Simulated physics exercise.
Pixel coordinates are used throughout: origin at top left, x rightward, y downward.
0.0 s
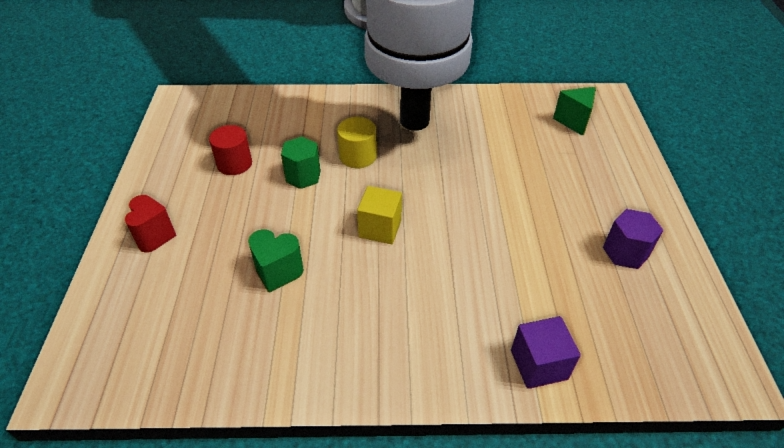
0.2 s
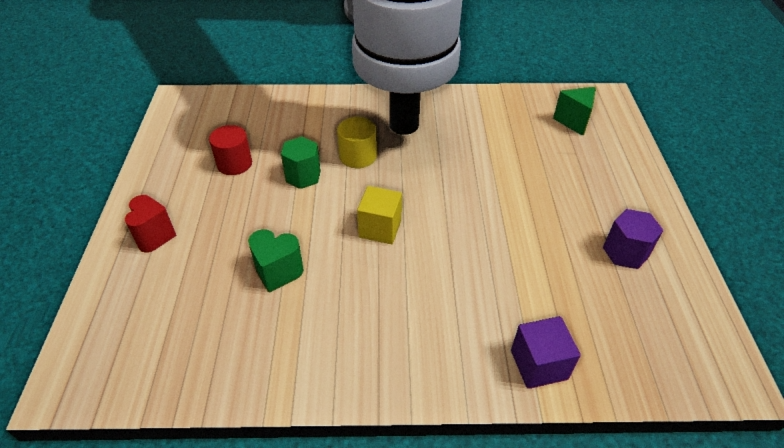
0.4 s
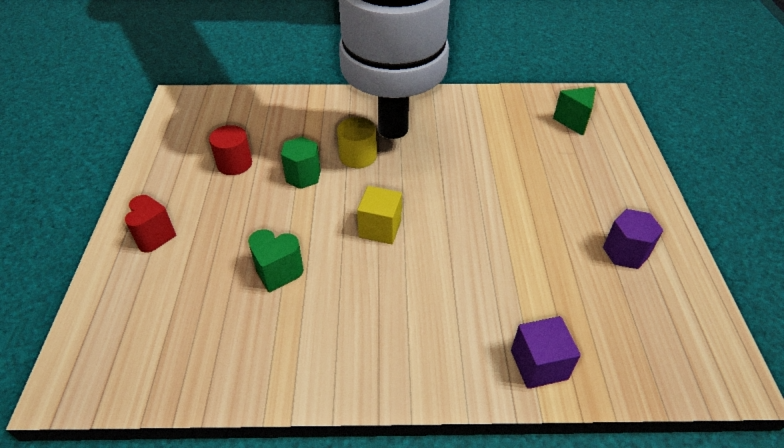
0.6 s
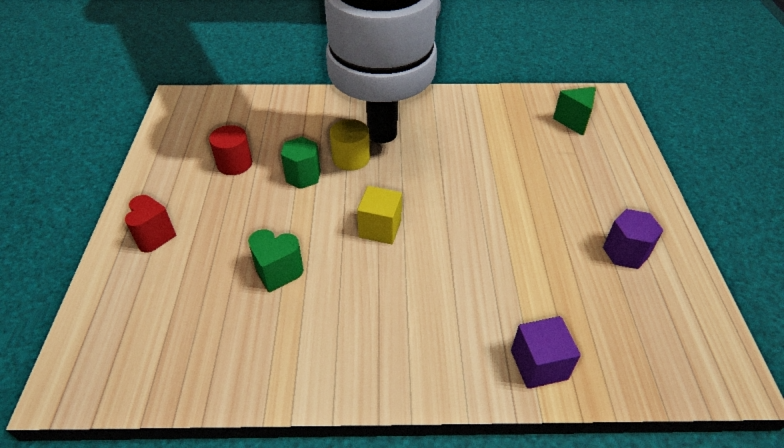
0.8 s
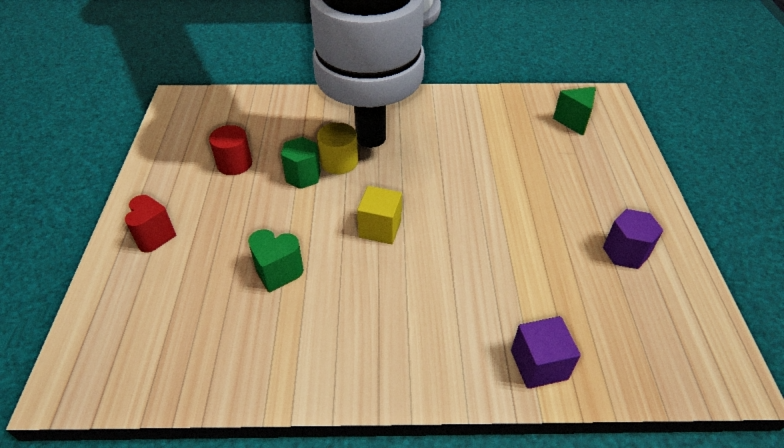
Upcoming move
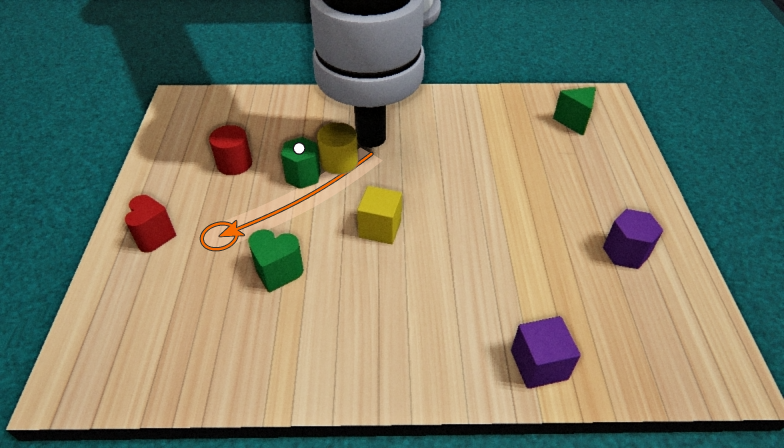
On a wooden board, a robot arm moves left and pushes the yellow cylinder left.
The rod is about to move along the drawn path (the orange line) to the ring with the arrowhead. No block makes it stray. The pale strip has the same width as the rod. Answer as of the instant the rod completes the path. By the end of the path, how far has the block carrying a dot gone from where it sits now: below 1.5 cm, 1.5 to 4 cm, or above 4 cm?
It falls in the over 4 cm band.
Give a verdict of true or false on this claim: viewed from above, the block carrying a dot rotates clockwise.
That statement is not accurate.
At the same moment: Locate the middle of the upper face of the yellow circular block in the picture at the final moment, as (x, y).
Its top middle will sit at (289, 147).
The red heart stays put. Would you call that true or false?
That statement is accurate.
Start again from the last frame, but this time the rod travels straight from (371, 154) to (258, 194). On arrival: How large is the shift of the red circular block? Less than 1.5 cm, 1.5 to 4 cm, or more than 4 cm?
Moves 1.5 to 4 cm.
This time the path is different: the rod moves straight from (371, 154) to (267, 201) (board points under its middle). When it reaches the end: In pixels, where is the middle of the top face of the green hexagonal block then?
At the end it should sit near (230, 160).
The drawn path runs from (371, 154) through (306, 197) to (219, 236); the dot is on the green hexagonal block.
What follows on the original path. One third of the way, rod at (328, 168); green hexagonal block at (256, 154), turned 60° anticlockwise; yellow circular block at (295, 145).
Two thirds of the way, rod at (276, 195); green hexagonal block at (251, 153), turned 80° anticlockwise; yellow circular block at (289, 147).
At the end, rod at (214, 221); red heart not moved; green hexagonal block at (251, 153), turned 80° anticlockwise; yellow circular block at (289, 147).
